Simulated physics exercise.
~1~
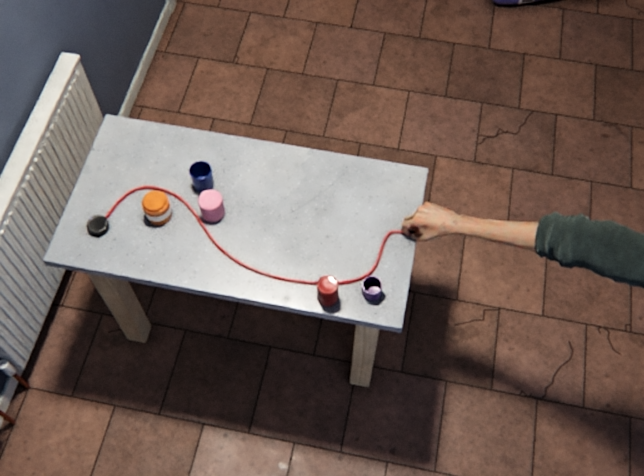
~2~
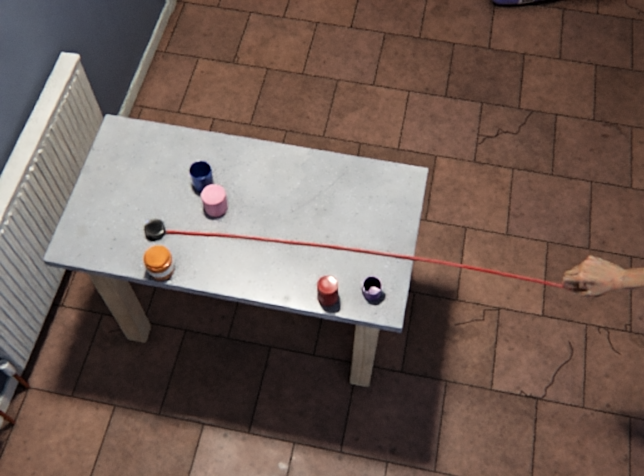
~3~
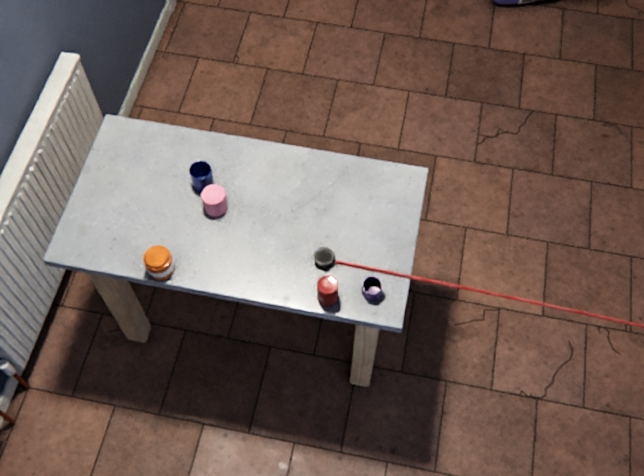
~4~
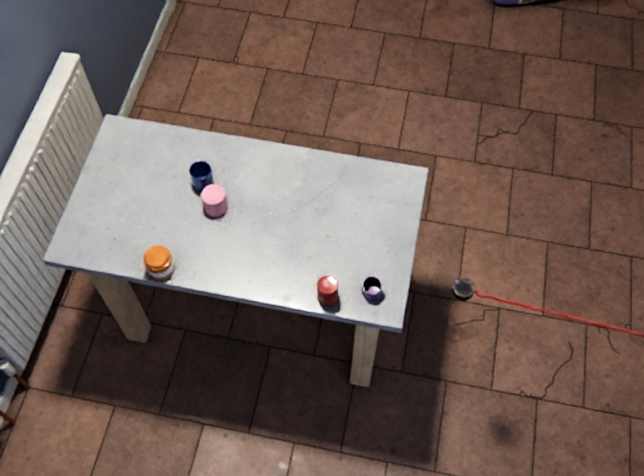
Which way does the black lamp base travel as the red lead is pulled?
It travels to the right, sliding across the table and off its right-hand end.
